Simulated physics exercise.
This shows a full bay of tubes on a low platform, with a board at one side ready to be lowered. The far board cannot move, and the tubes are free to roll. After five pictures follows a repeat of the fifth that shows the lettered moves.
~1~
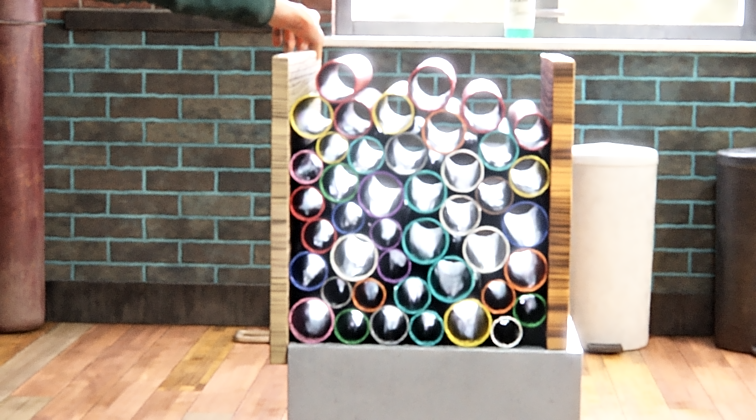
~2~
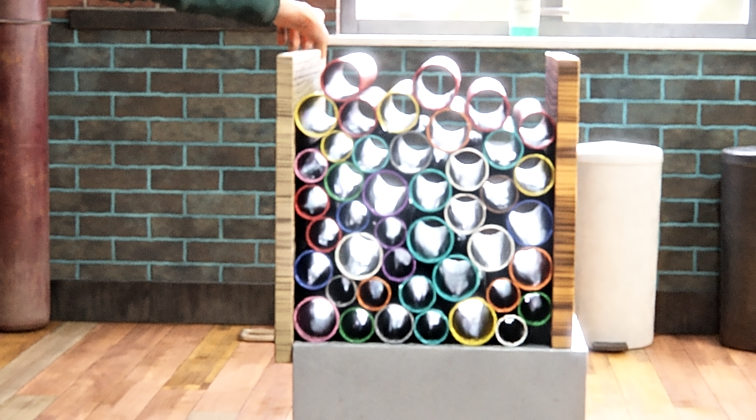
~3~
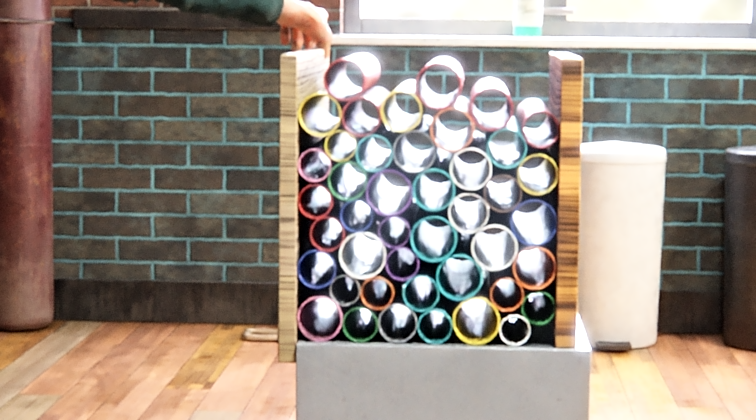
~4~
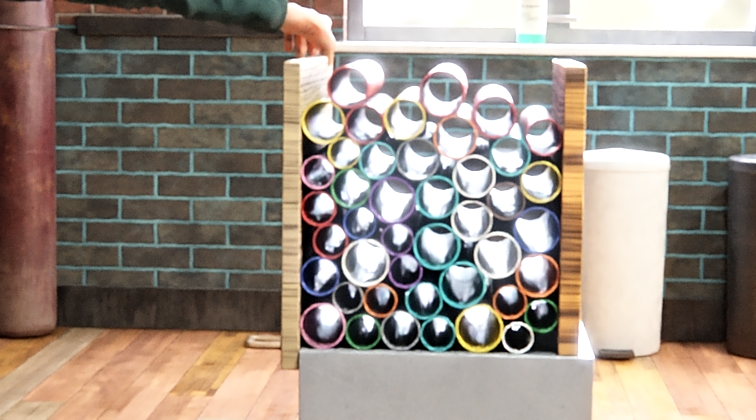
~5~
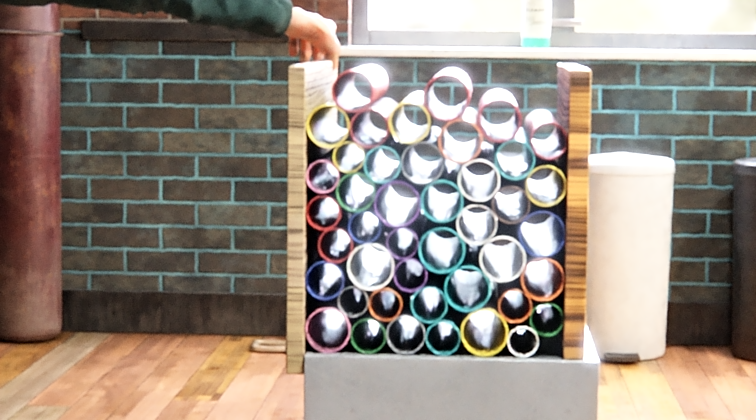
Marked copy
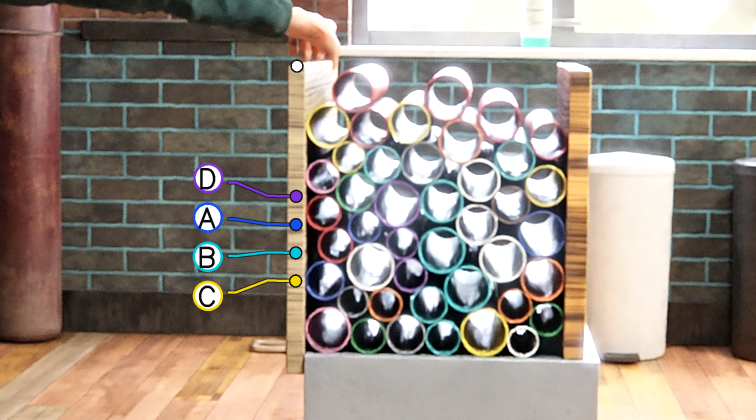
Colourful tubes stacked between two upright boards on a grey platform, staying still as a hand rests on the left board.
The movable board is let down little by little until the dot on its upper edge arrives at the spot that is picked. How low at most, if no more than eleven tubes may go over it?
B is the limit.
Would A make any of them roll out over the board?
Yes.
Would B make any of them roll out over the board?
Yes.
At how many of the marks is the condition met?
Three of them.
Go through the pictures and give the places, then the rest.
The first frame shows a turquoise tube (451, 280); a purple tube (394, 266); a white tube (460, 215).
The second frame shows a white tube (465, 214); a turquoise tube (430, 190).
The third frame shows a turquoise tube (374, 153); a yellow tube (320, 115).
The fourth frame shows a red tube (544, 137); side board (309, 199).
The fifth frame shows a pink tube (328, 330); a white tube (523, 342); a turquoise tube (467, 289).
On the marked copy, A at (296, 225); B at (296, 253); C at (296, 281); D at (296, 196); the white dot at (297, 66).
Following B. Soon after the start, top of the board (306, 153).
Later, top of the board (305, 249).
In the end, top of the board (305, 252), nine out over the board.
As for the rest, A about four out over the board; C more than eleven out over the board; D none out over the board.
